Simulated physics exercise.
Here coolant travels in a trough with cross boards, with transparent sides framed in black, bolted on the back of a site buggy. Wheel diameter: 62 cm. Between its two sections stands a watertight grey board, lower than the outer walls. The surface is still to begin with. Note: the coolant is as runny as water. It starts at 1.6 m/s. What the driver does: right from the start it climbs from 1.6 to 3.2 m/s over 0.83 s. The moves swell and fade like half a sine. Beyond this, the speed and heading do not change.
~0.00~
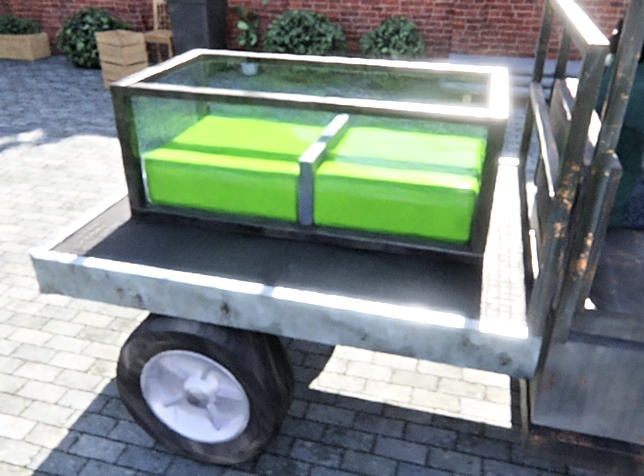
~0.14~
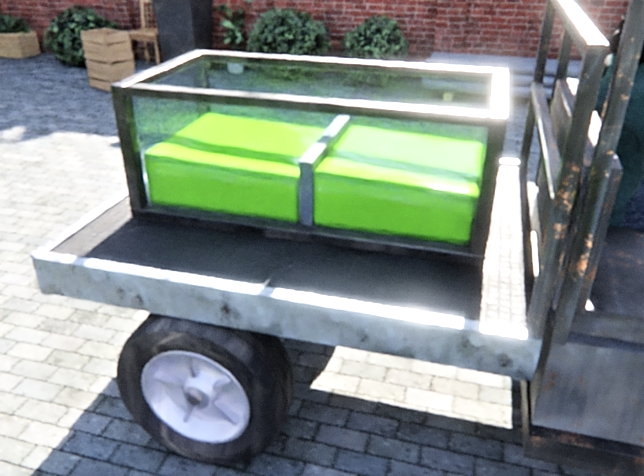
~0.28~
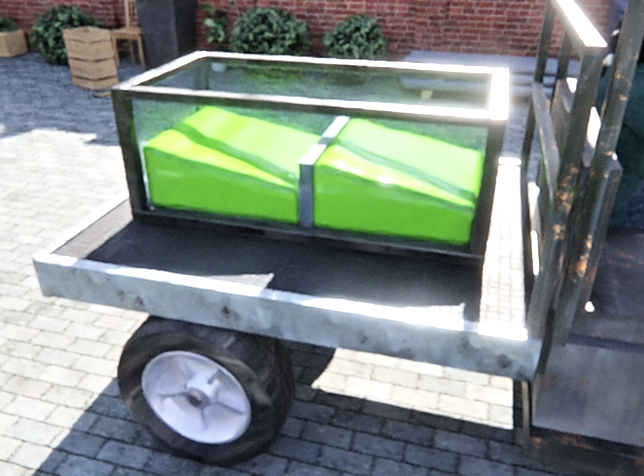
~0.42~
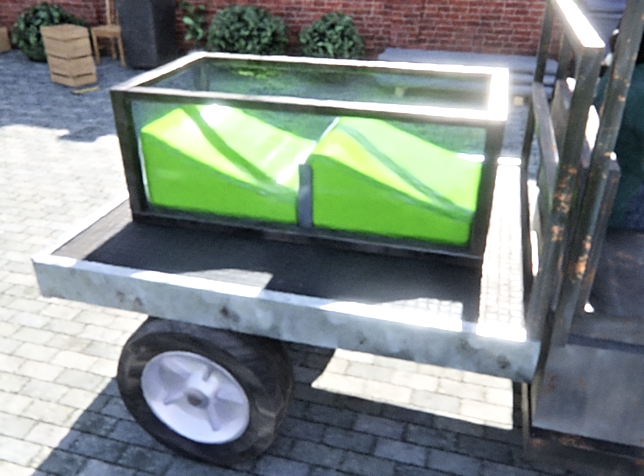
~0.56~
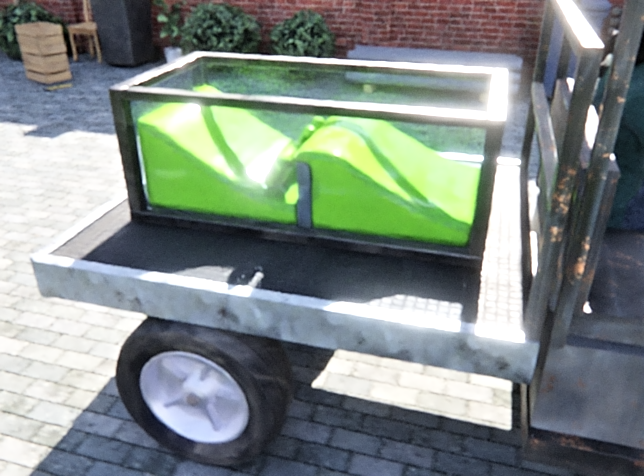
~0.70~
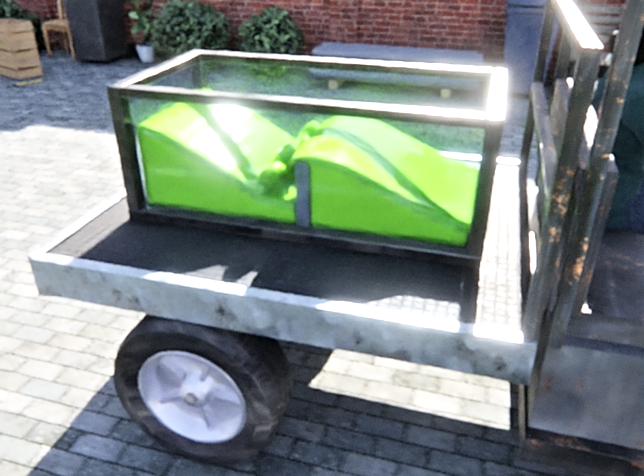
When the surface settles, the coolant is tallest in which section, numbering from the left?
I would say the first one.
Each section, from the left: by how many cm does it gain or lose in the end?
Going from the left, it's 1 up and then 1 down.
Then, 1.10 s in, the sections hold 21, 18 cm, left to right.
Then, 1.50 s in, the sections hold 20, 19 cm, left to right.
Then, 2.00 s in, the sections hold 20, 19 cm, left to right.
Then, 3.82 s in, the sections hold 20, 19 cm, left to right.
